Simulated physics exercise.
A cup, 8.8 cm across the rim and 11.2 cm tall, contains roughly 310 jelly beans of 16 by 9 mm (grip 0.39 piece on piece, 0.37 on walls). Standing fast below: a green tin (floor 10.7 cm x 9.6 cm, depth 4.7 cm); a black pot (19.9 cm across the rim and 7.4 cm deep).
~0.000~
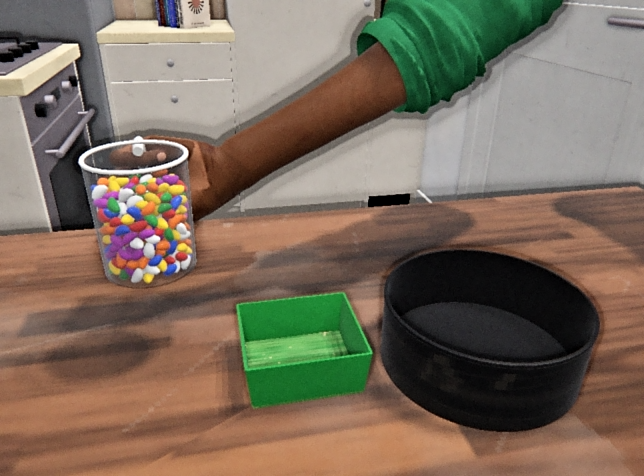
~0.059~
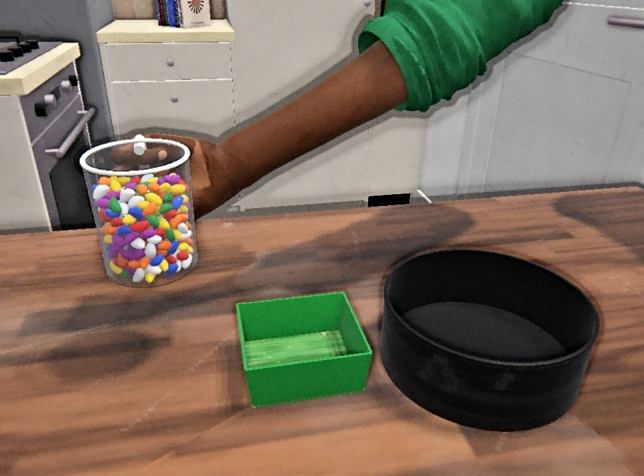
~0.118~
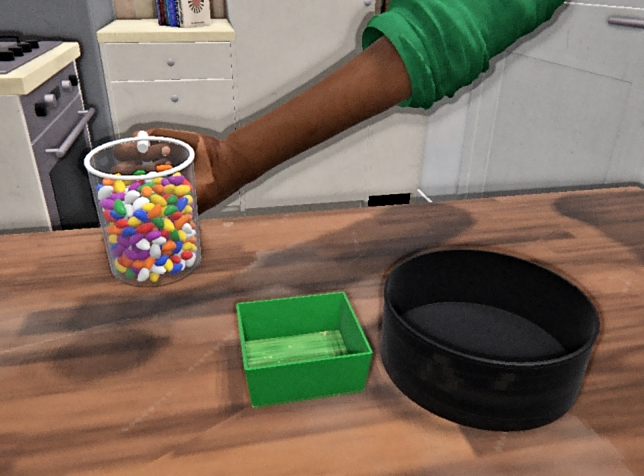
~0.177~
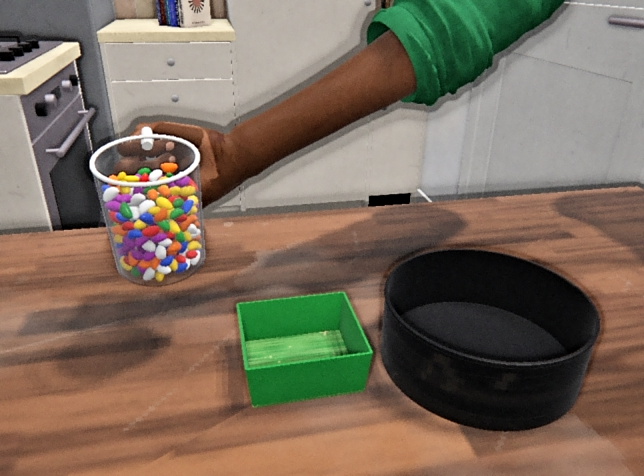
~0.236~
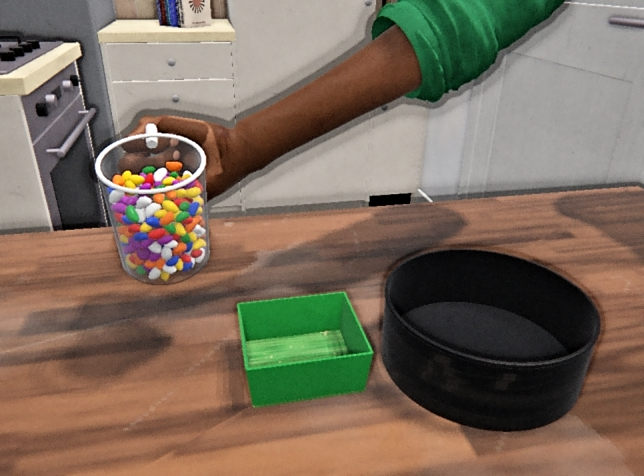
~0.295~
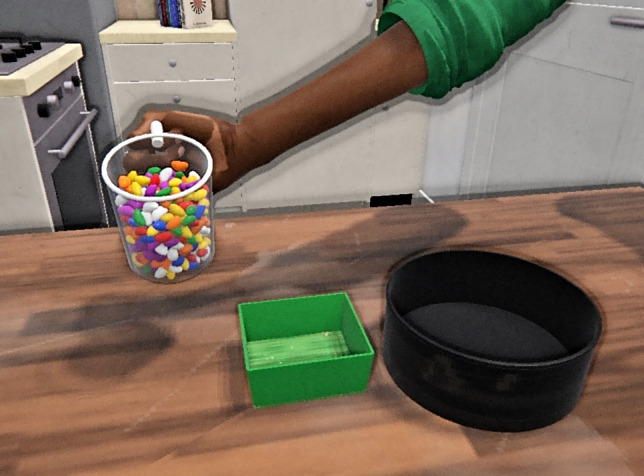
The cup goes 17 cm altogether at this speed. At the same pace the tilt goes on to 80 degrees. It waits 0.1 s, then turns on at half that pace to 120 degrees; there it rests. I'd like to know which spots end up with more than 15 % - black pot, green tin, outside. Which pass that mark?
Black pot does not pass, green tin passes, outside does not pass.
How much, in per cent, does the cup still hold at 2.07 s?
It should be holding somewhere around 50 per cent then.
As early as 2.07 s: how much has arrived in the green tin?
I'd say close to 45 in a hundred.
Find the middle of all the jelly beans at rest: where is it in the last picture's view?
Around (319, 351).
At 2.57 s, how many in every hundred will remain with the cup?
I'd guess roughly 0 per cent.
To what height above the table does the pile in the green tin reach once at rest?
Close to 6.5 centimetres.
After 0.98 s, tilt 78 degrees; cup 100 %; middle of all pieces near (219, 210).
Then, at 1.55 s, tilt 94 degrees; green tin 5 %, cup 95 %; middle of all pieces near (262, 216).
After 2.07 s, tilt 116 degrees; green tin 45 %, cup 50 %, in the air 5 %; middle of all pieces near (306, 282).
After 2.57 s, tilt 120 degrees; outside 5 %, green tin 95 %; middle of all pieces near (317, 350).
By 3.3 s all is still; outside 5 %, green tin 95 %, cup 0 %, black pot 0 %.
